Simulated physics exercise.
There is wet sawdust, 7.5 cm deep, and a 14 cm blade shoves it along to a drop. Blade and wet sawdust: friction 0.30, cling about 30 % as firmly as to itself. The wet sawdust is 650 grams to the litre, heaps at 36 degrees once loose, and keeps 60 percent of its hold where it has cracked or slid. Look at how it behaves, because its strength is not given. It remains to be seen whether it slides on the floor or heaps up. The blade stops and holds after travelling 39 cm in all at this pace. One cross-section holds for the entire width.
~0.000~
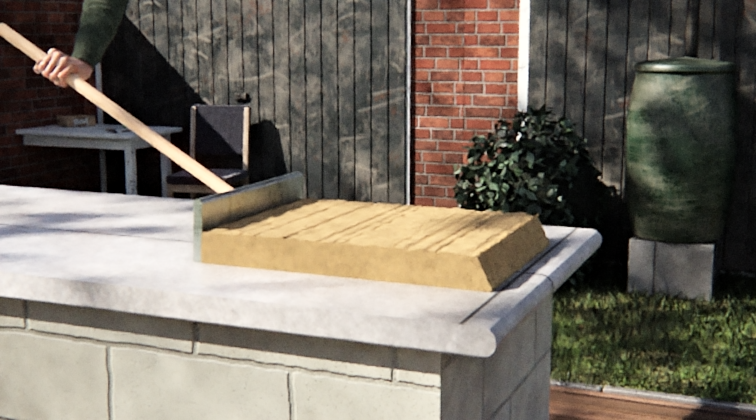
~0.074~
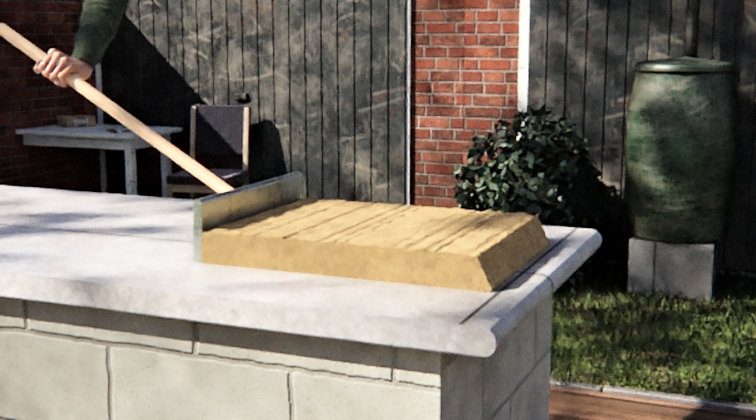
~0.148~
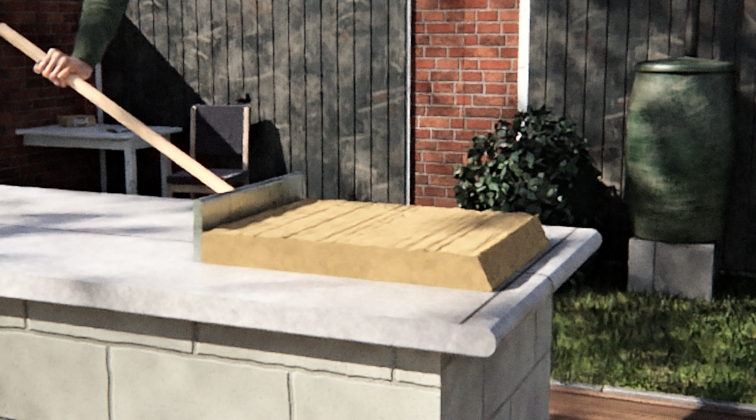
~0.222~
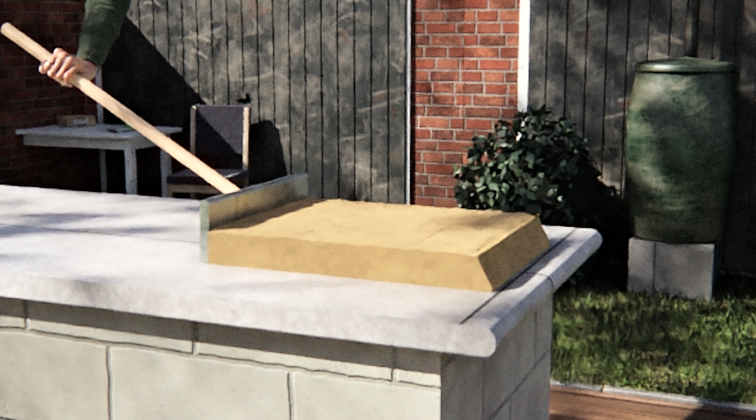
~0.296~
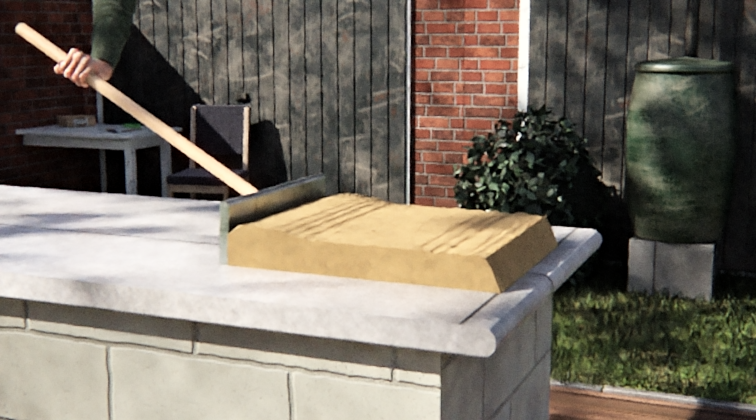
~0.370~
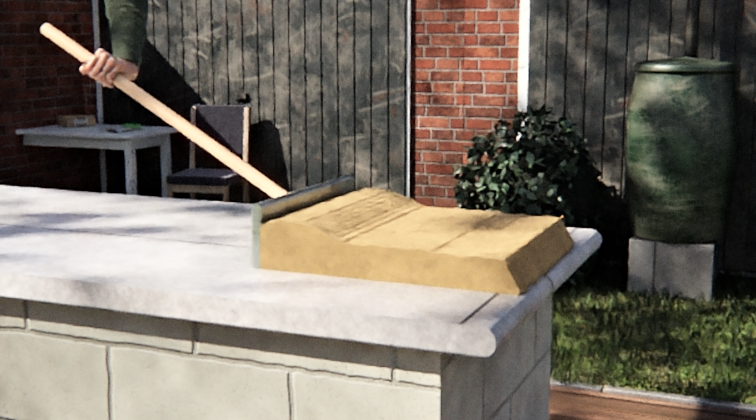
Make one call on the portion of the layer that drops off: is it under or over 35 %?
My call: Over.
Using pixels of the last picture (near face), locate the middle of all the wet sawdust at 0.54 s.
Pretty much at (455, 270), I'd say.
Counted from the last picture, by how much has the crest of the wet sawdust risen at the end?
0 cm.
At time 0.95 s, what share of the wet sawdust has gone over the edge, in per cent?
Some 40 %, give or take.
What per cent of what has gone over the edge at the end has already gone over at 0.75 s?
Reading: Approx. 50 per cent.
After 0.54 s, 0 % has gone over the edge.
After 0.75 s, 26 % has gone over the edge.
After 0.95 s, 42 % has gone over the edge.
After 1.15 s, 52 % has gone over the edge.
After 2.07 s, at the end, 52 % has gone over the edge.
